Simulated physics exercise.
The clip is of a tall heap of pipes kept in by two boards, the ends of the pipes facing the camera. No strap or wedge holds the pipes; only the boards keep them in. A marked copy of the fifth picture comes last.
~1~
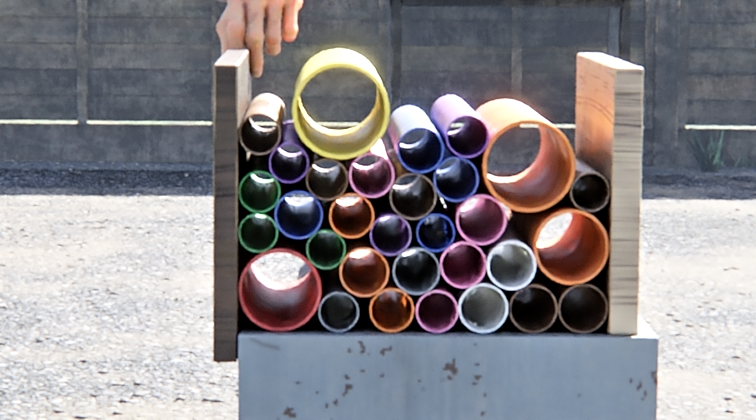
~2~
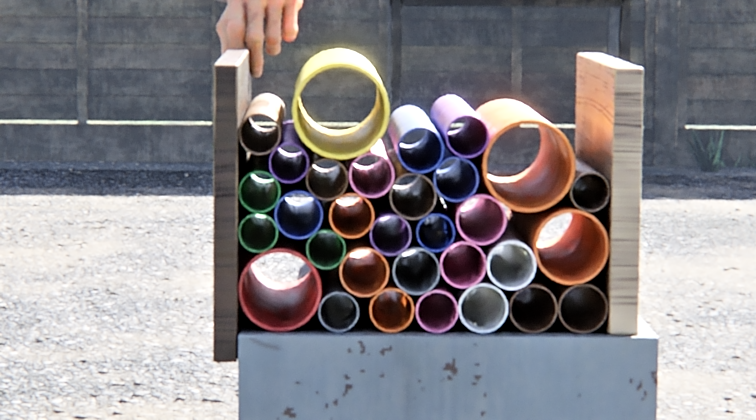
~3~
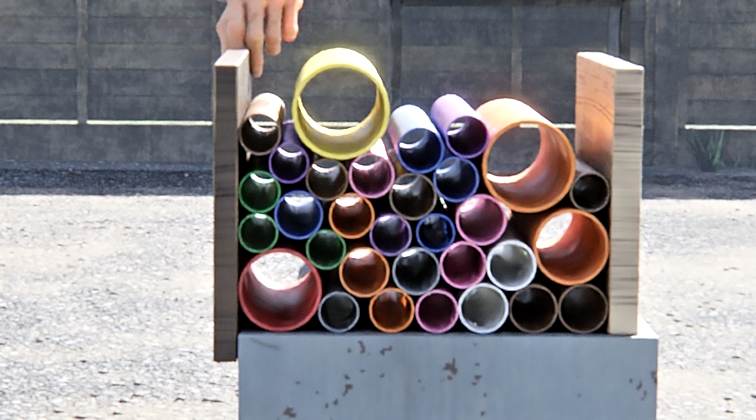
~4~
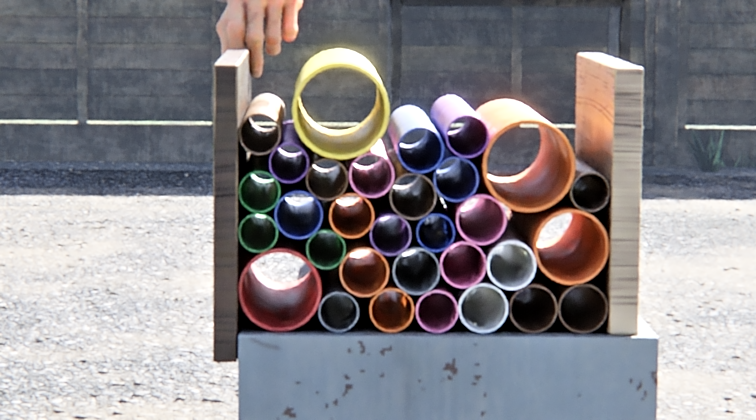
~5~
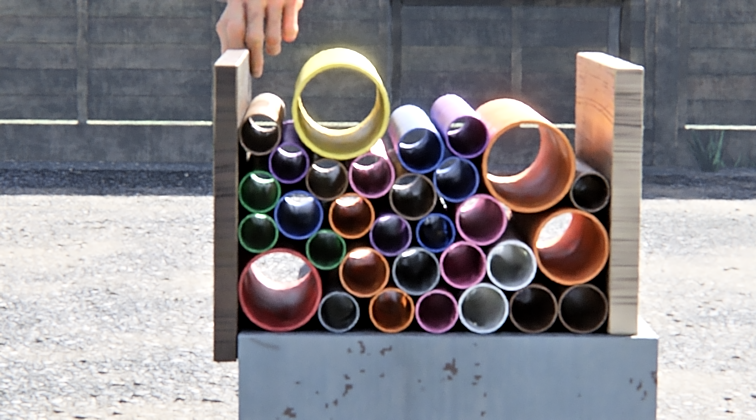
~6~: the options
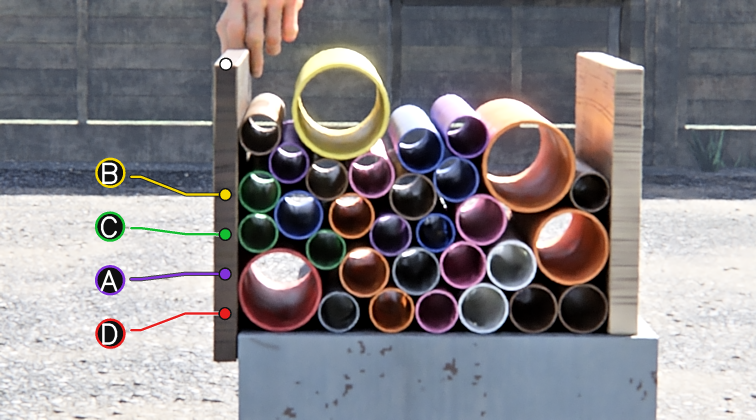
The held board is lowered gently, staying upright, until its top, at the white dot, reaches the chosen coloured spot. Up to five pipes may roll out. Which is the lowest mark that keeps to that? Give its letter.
No lower than C.
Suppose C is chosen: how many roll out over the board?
The count is three.
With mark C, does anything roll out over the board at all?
Yes.
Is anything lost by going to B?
Yes, at B.
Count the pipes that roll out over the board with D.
With D, seven.
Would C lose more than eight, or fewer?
At C, fewer than eight.
On the copy, A at (225, 274); B at (225, 194); C at (225, 235); D at (225, 314); the white dot at (226, 64).
On C. First, top of the board (239, 144).
Then, top of the board (238, 231).
Finally, top of the board (238, 233), three out over the board.
By contrast, A more than five out over the board; B one out over the board; D more than five out over the board.
